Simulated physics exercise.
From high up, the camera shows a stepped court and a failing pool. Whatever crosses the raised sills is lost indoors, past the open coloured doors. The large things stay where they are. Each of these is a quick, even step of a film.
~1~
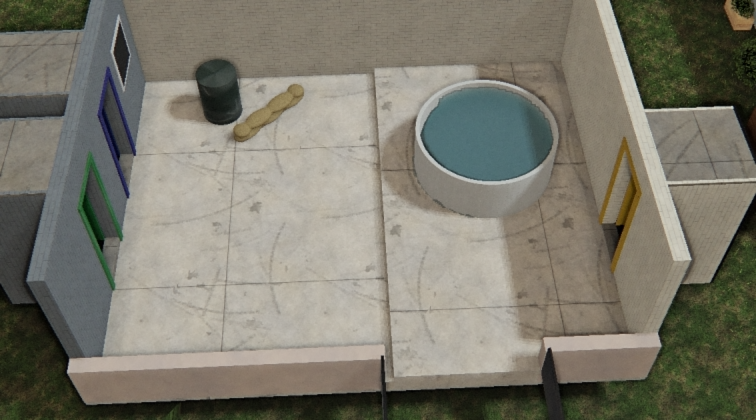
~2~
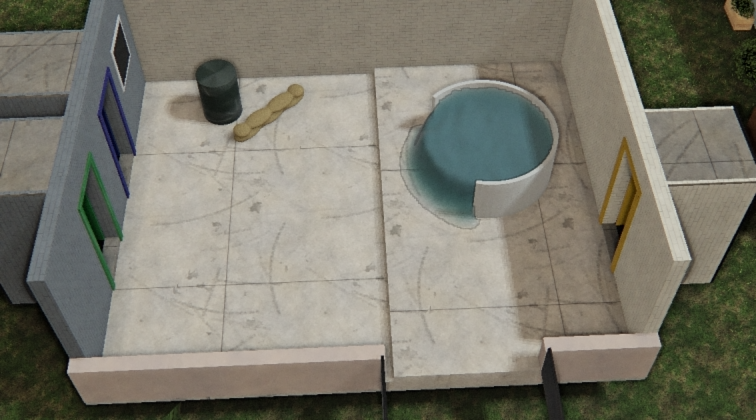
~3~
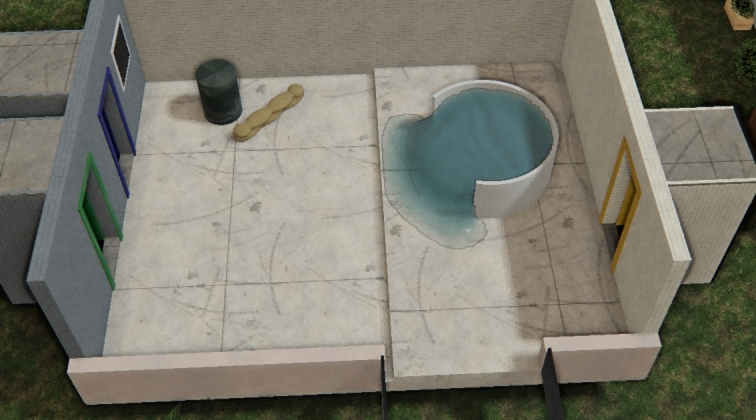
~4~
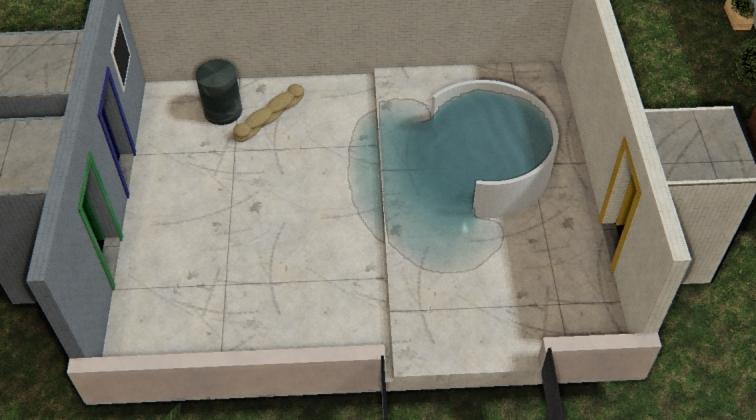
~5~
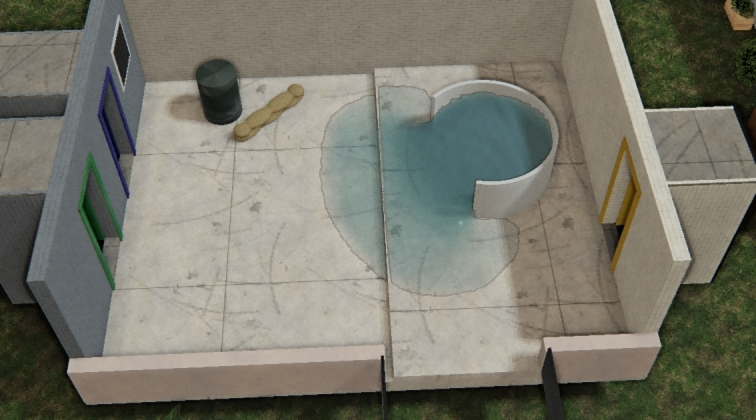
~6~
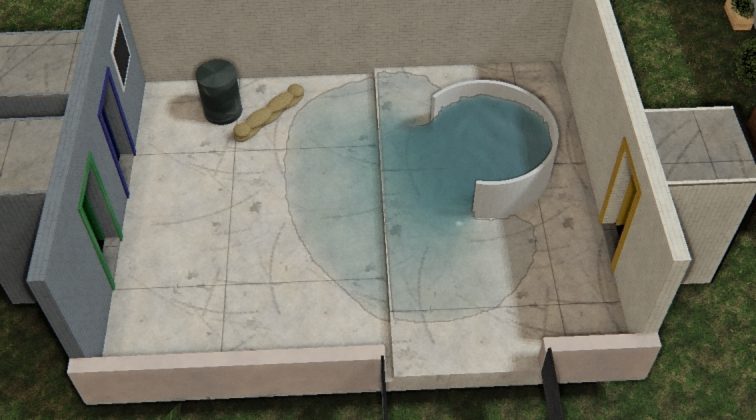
Water pouring through a gap in a round white pool's wall, spreading left and toward the viewer across a stepped, walled court.
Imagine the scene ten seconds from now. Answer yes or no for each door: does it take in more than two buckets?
Green door: Yes; blue door: Yes; yellow door: No.
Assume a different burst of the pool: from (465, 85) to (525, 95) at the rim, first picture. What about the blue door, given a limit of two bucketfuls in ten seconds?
Note: Blue door misses the line.
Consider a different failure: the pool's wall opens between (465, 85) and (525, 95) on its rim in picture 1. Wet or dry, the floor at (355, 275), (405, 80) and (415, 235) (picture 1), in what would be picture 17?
In turn: Untouched, swamped, untouched.
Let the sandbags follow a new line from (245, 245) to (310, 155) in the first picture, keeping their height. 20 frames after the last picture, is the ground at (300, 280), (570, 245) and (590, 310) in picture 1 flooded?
First point inundated, second still bare, third still bare.
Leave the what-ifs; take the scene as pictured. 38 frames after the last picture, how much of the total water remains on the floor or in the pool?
That works out to about 86 percent.
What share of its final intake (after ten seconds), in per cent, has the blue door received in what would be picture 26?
Close to 65 percent.
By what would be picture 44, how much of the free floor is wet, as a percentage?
I reckon 65 per cent or so.
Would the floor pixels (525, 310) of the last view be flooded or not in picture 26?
By then I'd expect it to be not yet wet.
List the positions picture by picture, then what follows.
The first frame shows the round pool at (486, 133) is whole and still.
In the second frame, water pours out at (422, 171) and has run to (473, 223).
In the third frame, water pours out at (422, 171) and has run to (469, 243).
In the fourth frame, water pours out at (422, 173) and has run to (465, 267).
In the fifth frame, the front is at (369, 98), out from the gap at (422, 174).
In the sixth frame, water pours out at (422, 174) and has run to (314, 102).
A moment on, water covers 55 % of the floor; the green door not reached, the blue door not reached, the yellow door not reached.
Next, water covers 65 % of the floor; the green door wet at the sill, nothing in, the blue door over two buckets in, the yellow door not reached.
Then, water covers 65 % of the floor; the green door over two buckets in, the blue door far over two buckets in, the yellow door not reached.
Later, water covers 65 % of the floor; the green door far over two buckets in, the blue door far over two buckets in, the yellow door not reached.
In the end, water covers 65 % of the floor; the green door far over two buckets in, the blue door far over two buckets in, the yellow door not reached.
